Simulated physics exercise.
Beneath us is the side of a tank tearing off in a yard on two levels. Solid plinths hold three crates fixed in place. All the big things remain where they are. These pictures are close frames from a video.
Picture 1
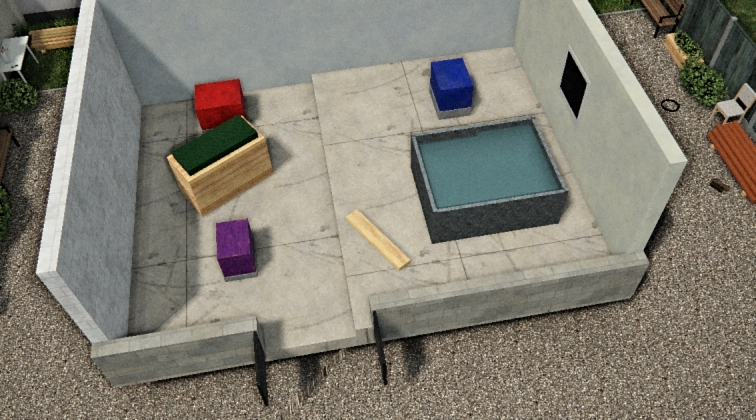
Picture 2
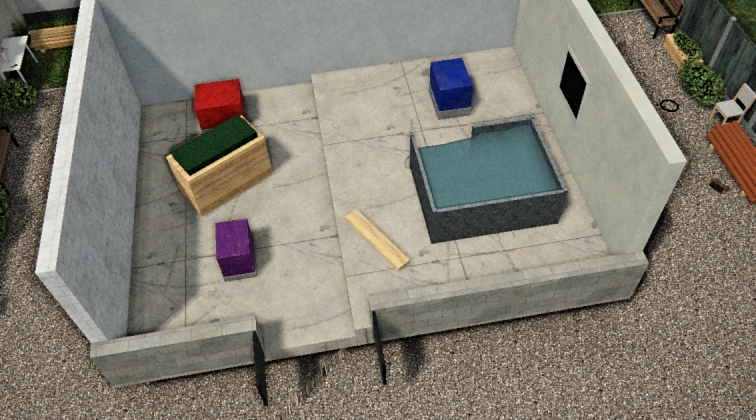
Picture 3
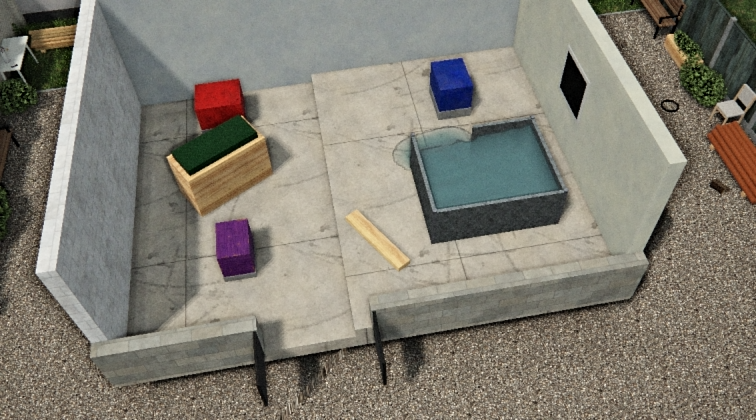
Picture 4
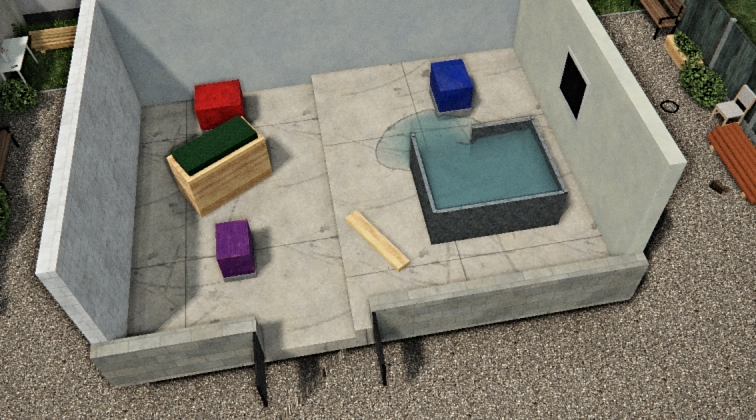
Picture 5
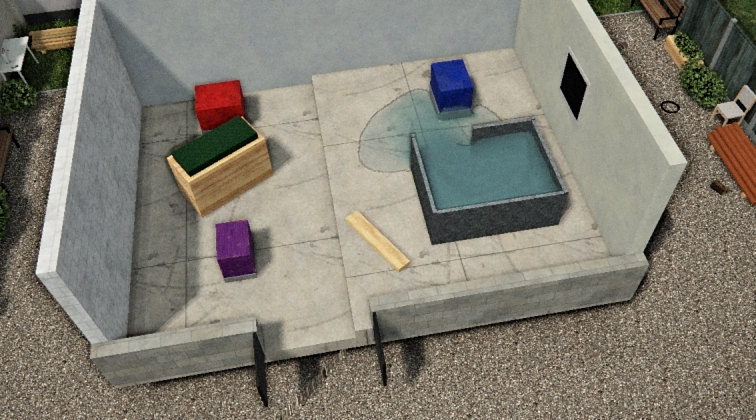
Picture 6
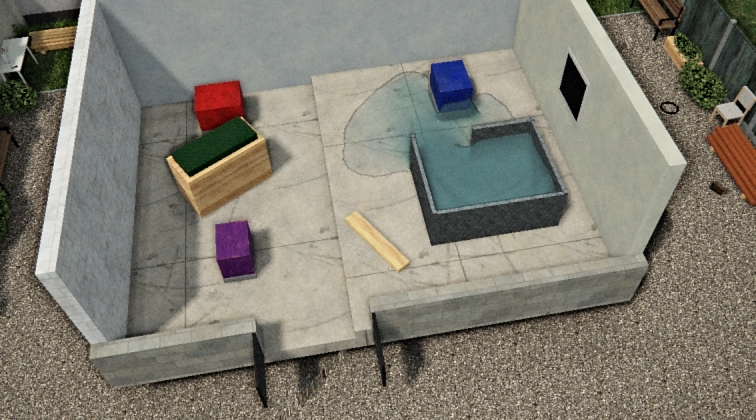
A tank of water loses part of its far side, and water spreads around the blue box.
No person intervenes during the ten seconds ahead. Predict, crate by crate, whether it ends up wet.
The purple crate ends up dry; the red crate ends up wet; the blue crate ends up wet.
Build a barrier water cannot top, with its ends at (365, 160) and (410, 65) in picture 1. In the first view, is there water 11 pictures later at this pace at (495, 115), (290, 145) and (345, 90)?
As listed: Wet, dry, no water.
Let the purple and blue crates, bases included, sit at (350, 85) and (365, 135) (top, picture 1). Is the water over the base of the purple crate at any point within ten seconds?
My reading: Purple is soaked.
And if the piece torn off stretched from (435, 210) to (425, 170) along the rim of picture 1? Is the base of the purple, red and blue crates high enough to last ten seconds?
In short: The purple one takes water; the red one takes water; the blue one escapes it.
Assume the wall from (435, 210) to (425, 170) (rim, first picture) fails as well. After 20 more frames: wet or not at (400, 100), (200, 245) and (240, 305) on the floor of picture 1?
First spot unwetted, second drenched, third drenched.
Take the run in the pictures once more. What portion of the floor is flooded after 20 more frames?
Roughly 50 percent.
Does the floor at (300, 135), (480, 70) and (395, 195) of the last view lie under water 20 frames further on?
Going through them in order, I'd call them drenched, drenched and clear.
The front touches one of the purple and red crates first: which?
My pick is the crate marked red.
A moment on, water covers 25 % of the floor; the purple crate not reached, the red crate not reached, the blue crate water round its plinth.
Next, water covers 35 % of the floor; the purple crate not reached, the red crate water round its plinth, the blue crate water round its plinth.
Then, water covers 50 % of the floor; the purple crate not reached, the red crate water round its plinth, the blue crate water round its plinth.
Later, water covers 75 % of the floor; the purple crate water round its plinth, the red crate water round its plinth, the blue crate water round its plinth.
In the end, water covers 90 % of the floor; the purple crate stayed above the water, the red crate was topped, the blue crate was topped.
